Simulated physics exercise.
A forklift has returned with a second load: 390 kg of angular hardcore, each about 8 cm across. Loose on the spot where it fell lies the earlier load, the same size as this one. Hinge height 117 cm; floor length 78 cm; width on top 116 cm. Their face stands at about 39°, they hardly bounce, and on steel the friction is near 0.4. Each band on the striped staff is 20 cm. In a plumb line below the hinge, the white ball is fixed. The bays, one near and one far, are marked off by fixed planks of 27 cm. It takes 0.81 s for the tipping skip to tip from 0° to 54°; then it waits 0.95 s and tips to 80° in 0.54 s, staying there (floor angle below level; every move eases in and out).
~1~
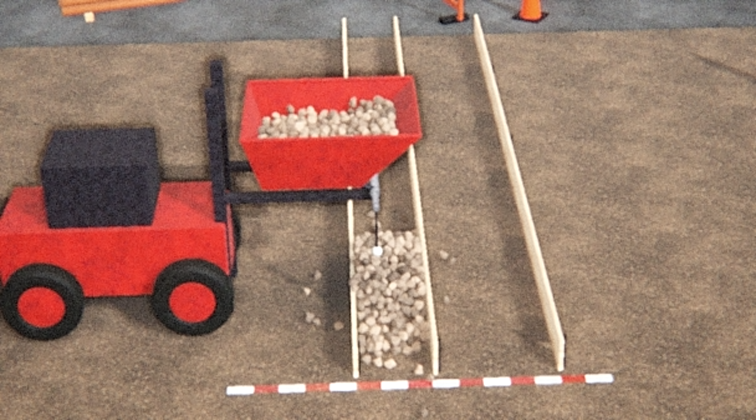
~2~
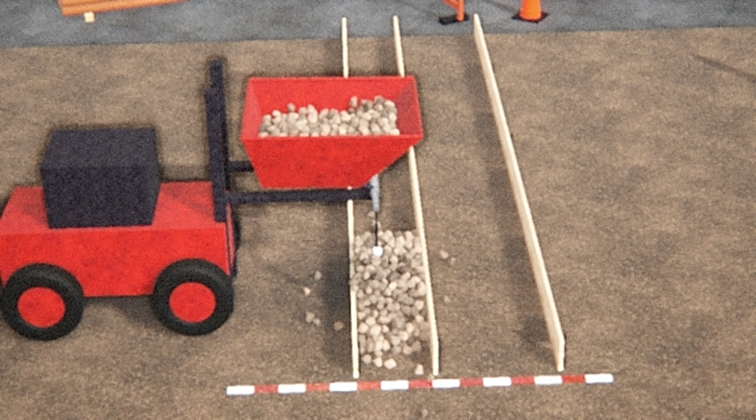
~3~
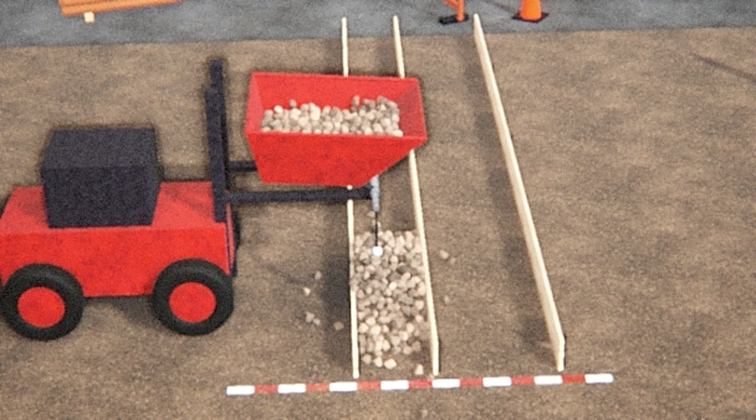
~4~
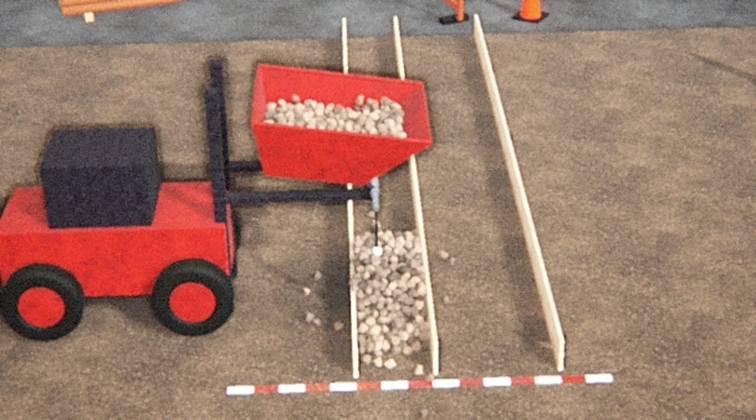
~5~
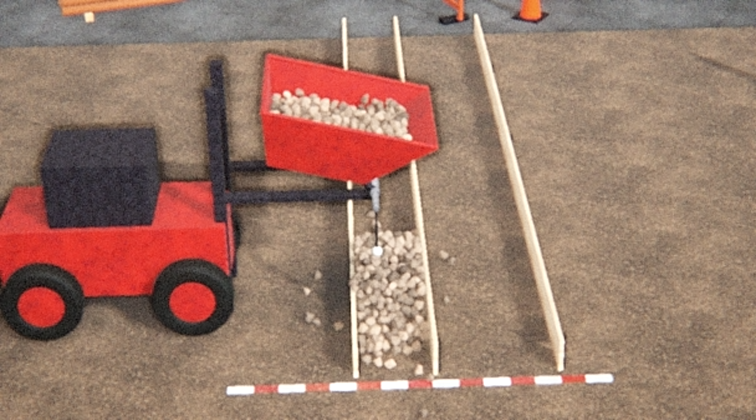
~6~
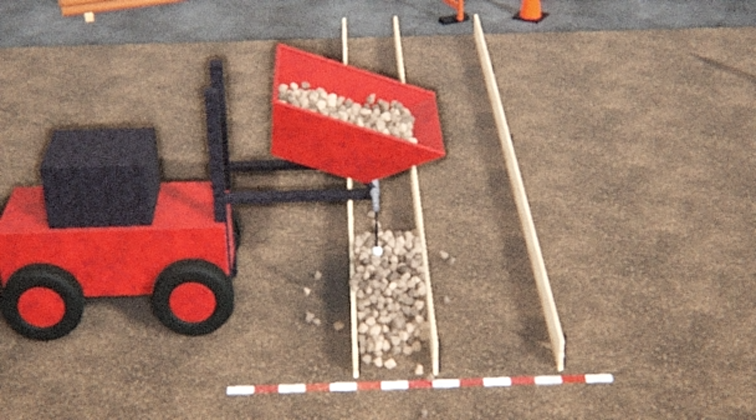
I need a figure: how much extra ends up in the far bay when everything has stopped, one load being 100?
Roughly 99 per cent of a load more.
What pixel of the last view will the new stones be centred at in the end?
Their middle rests near (505, 280).
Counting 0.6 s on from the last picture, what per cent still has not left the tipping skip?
About 100 per cent is held.
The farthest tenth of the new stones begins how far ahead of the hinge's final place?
It's roughly 140 cm ahead of it.
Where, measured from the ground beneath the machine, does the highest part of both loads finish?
Roughly 42 cm higher than the ground.
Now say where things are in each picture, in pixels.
Lip at (421, 136), floor tilted 0°, highest stones at (373, 114). The earlier load is highest near (375, 254), 36 cm above ground level, 1 % short of the bays, 99 % in the near bay, 0 % in the far bay, in the first picture.
The tipping skip is at 1°, its lip at (422, 137); the top of the load is at (374, 113), in the second picture.
The tipping skip is at 4°, its lip at (426, 139); the top of the load is at (339, 114), in the third picture.
The tipping skip is at 9°, its lip at (431, 143); the top of the load is at (295, 112), in the fourth picture.
Lip at (438, 148), floor tilted 14°, highest stones at (299, 106), in the fifth picture.
Lip at (444, 154), floor tilted 21°, highest stones at (298, 100), in the sixth picture.
Then, 0.3 s after the last picture the floor is at 46°; in per cent of one load, 100 in the tipping skip, 1 short of the bays, 99 in the near bay, 0 in the far bay; the foremost stones are at (437, 206).
Then, 0.6 s after the last picture the floor is at 54°; in per cent of one load, 100 in the tipping skip, 1 short of the bays, 99 in the near bay, 0 in the far bay; the foremost stones are at (451, 194).
Then, 2.4 s after the last picture the floor is at 80°; in per cent of one load, 20 in the tipping skip, 1 short of the bays, 99 in the near bay, 80 in the far bay; the foremost stones are at (532, 280).
Then, 5.1 s after the last picture the floor is at 80°; in per cent of one load, 0 in the tipping skip, 1 short of the bays, 99 in the near bay, 100 in the far bay, 1 past the last board; the foremost stones are at (577, 280). Net gain in the far bay, 99.
